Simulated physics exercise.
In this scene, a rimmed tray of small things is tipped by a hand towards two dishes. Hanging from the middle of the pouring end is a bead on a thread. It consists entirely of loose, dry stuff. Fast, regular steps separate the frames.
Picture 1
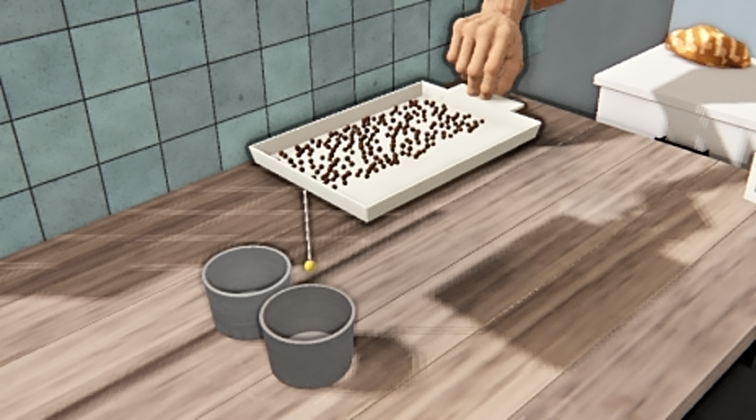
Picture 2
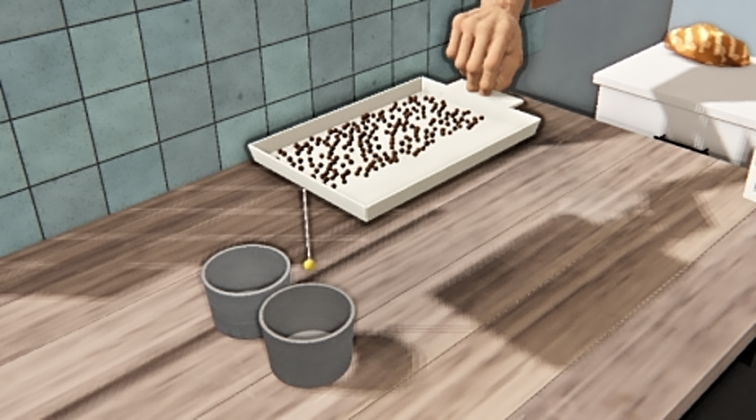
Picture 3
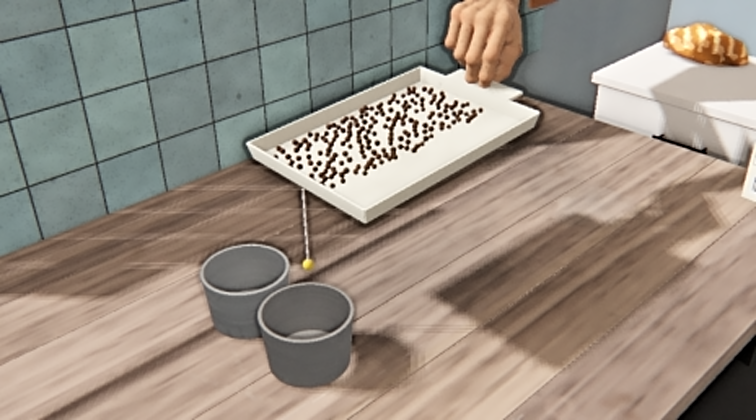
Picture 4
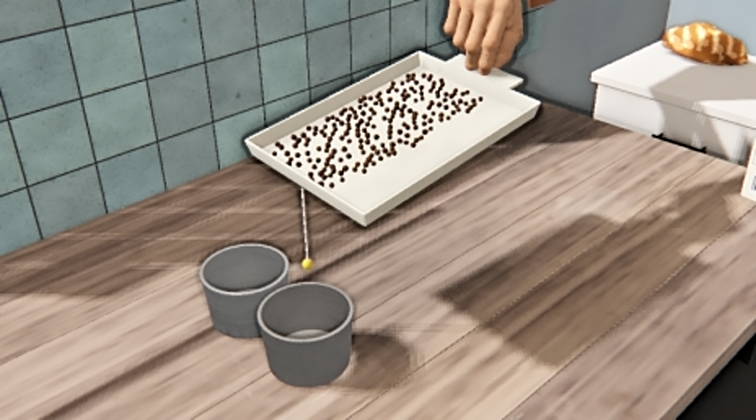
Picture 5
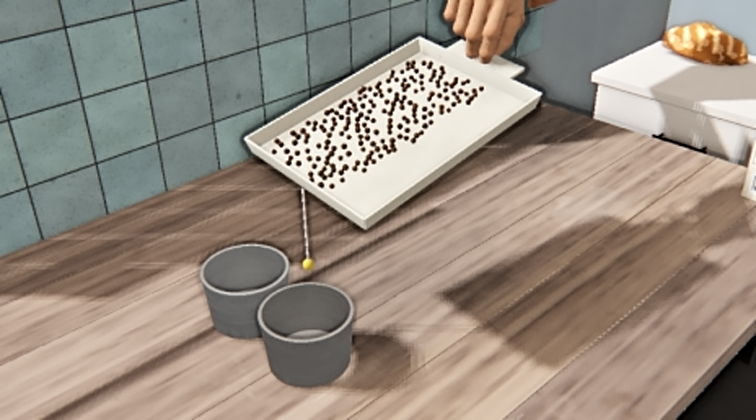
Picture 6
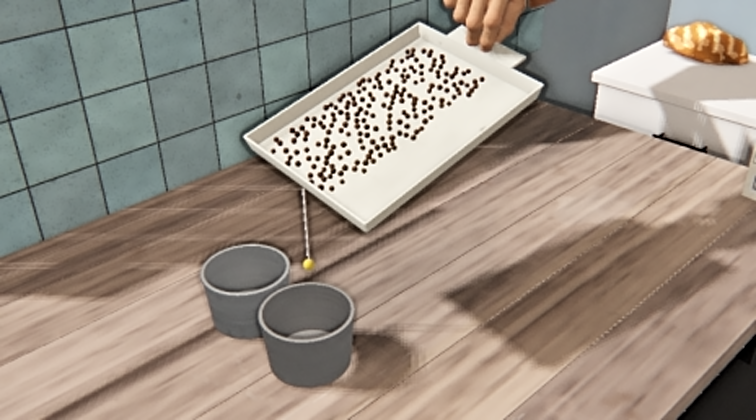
A pale rimmed tray scattered with small dark berries starts nearly level, held by a hand at its far end above a wooden counter. The hand gradually tilts it, its far edge rising and its near right corner dipping slightly, while two grey dishes and a yellow bead on a thread stay still.
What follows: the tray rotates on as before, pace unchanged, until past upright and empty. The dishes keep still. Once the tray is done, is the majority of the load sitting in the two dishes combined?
No. Mostly wasted.
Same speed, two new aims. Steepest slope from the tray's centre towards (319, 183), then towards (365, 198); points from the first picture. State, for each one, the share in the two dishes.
90 % and 30 %.
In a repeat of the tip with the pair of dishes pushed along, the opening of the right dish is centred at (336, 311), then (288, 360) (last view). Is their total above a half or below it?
The bulk of it and then Short of half.
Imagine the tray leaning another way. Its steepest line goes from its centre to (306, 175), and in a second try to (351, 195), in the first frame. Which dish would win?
So, first the left-side one, then the right-side one.
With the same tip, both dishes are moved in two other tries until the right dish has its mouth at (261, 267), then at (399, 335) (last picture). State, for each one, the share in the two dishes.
Close to 0 in a hundred first, close to 50 in a hundred second.
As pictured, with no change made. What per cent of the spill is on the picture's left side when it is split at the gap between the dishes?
It comes to about 0 percent.
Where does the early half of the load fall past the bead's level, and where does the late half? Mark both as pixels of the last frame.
The first part passes (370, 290); everything after passes (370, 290).
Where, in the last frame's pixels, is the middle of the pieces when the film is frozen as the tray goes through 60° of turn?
Roughly at (364, 211).
Shortly afterwards, tray tipped steeply; the bulk on the tray; a little outside both; a little in the air.
Next, tray tipped right over; near two thirds on the tray; only a few in the right dish; near a quarter outside both; only a few in the air.
Some moments later, tray tipped past a quarter turn; a little in the right dish; all but a few outside both.
In the end, tray tipped past a quarter turn; a little in the right dish; none at all in the left dish; all but a few outside both.
